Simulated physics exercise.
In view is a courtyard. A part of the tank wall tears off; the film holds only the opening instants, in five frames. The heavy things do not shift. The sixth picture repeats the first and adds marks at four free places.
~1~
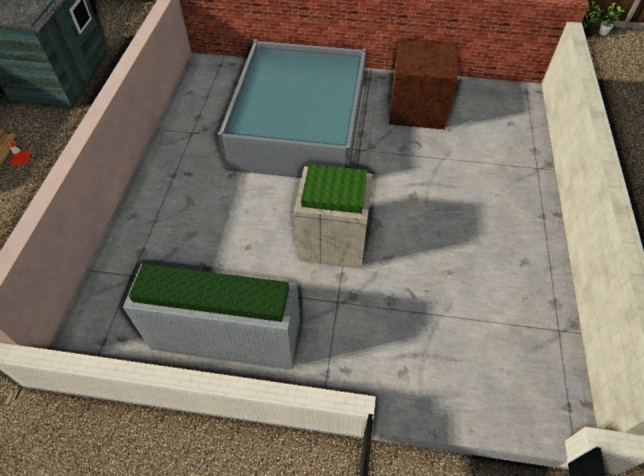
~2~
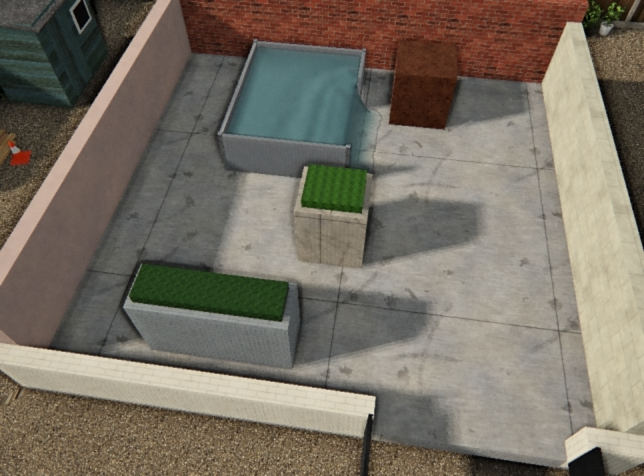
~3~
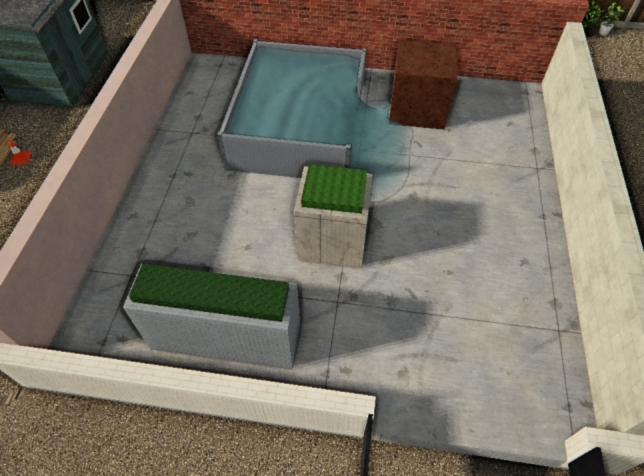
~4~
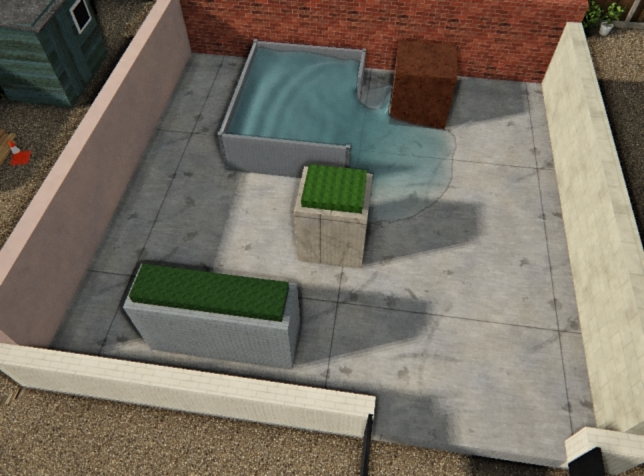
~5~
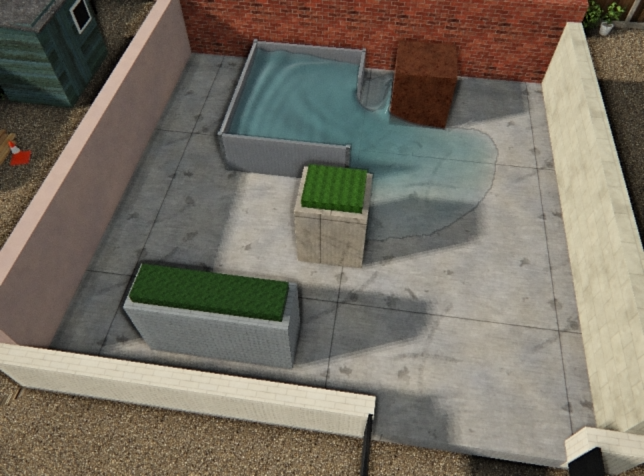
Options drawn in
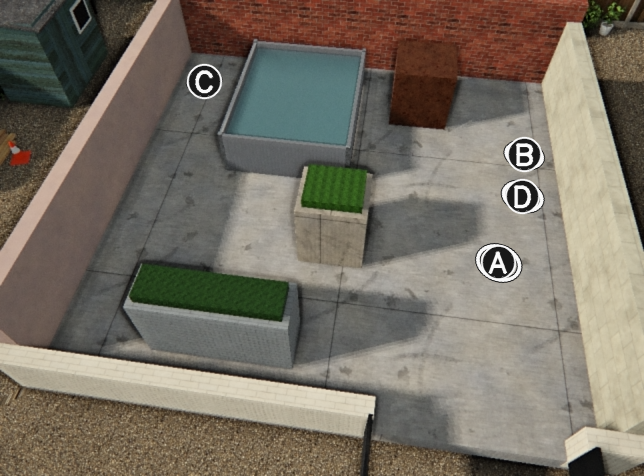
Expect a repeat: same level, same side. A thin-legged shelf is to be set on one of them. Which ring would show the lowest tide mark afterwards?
C.
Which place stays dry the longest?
The answer is C.
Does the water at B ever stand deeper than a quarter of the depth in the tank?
Yes, it does.
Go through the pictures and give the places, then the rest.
Tank full, its middle at (298, 93); open gate at (475, 416).
Water covers 2 % of the ground and shows as far out as (371, 111).
Water covers 5 % of the ground and shows as far out as (390, 192).
Water covers 10 % of the ground and shows as far out as (438, 192).
Water covers 15 % of the ground and shows as far out as (491, 146).
On the marked copy, A at (498, 262); B at (524, 154); C at (204, 81); D at (522, 196).
For place A, the water peaks at about 31 % of the depth that stood in the tank.
For place B, the water peaks at about 41 % of the depth that stood in the tank.
For place C, the water peaks at about 13 % of the depth that stood in the tank.
For place D, the water peaks at about 44 % of the depth that stood in the tank.
